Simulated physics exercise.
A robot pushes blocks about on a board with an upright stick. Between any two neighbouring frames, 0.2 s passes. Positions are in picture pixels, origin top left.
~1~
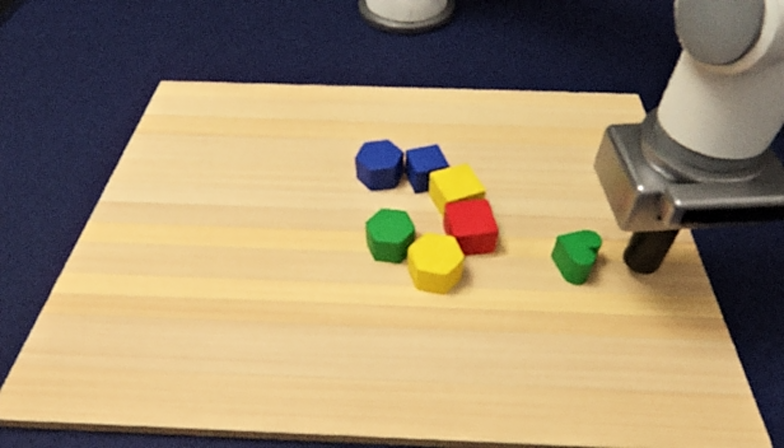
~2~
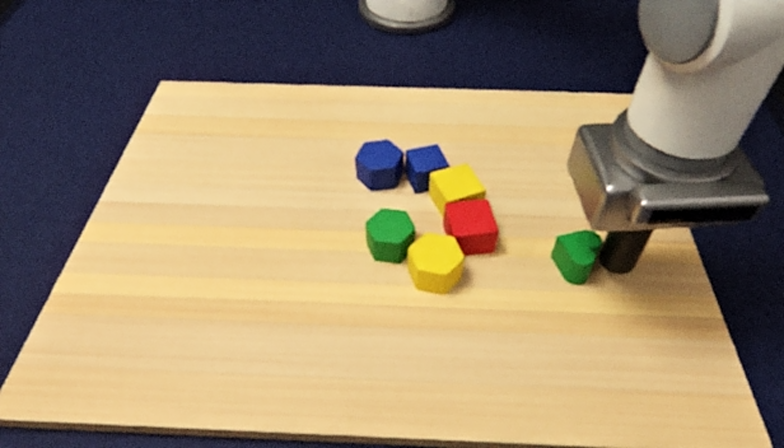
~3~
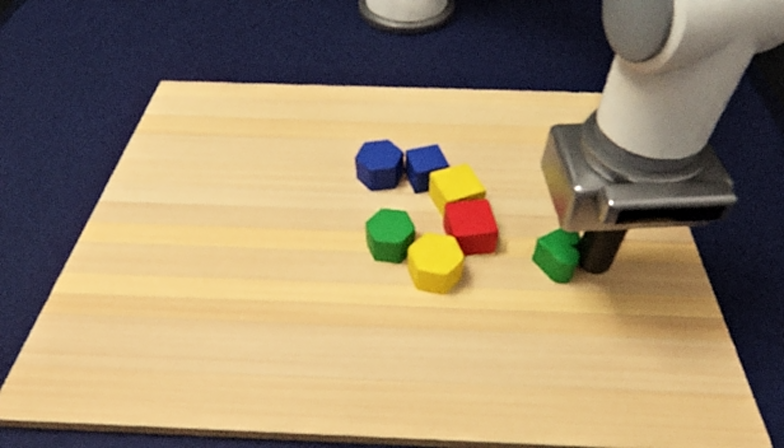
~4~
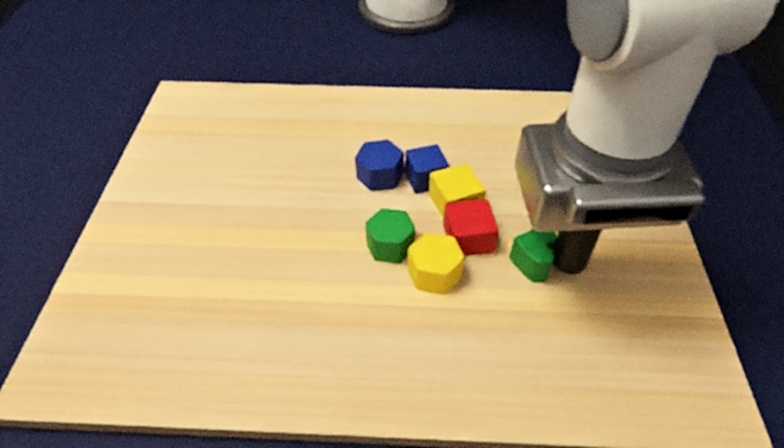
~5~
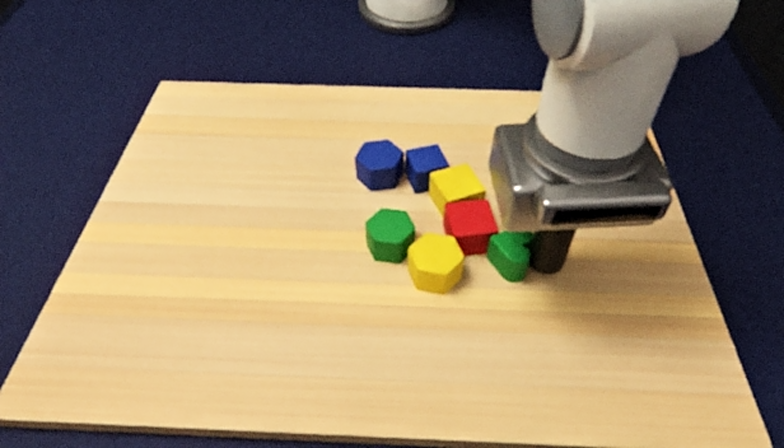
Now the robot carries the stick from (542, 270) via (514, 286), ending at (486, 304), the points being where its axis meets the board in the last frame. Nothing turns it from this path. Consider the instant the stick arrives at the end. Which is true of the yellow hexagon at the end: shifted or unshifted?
The answer is that it remains undisturbed.
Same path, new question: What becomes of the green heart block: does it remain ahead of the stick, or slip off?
My prediction: No longer in front.
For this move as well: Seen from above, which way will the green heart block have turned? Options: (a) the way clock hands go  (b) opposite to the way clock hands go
The correct letter is a.
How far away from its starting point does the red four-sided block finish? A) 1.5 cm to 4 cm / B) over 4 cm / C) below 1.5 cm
C - below 1.5 cm.
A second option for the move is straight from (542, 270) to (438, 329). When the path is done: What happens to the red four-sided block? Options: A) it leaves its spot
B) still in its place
That would be B.
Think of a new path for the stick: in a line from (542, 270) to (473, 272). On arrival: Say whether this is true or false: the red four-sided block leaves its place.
That is true.
The first path, step by step. Halfway along, stick at (516, 276); green heart block at (491, 247), turned 25° clockwise.
At the end, stick at (488, 295); yellow hexagon not moved; red four-sided block not moved; green heart block at (483, 251), turned 50° clockwise.
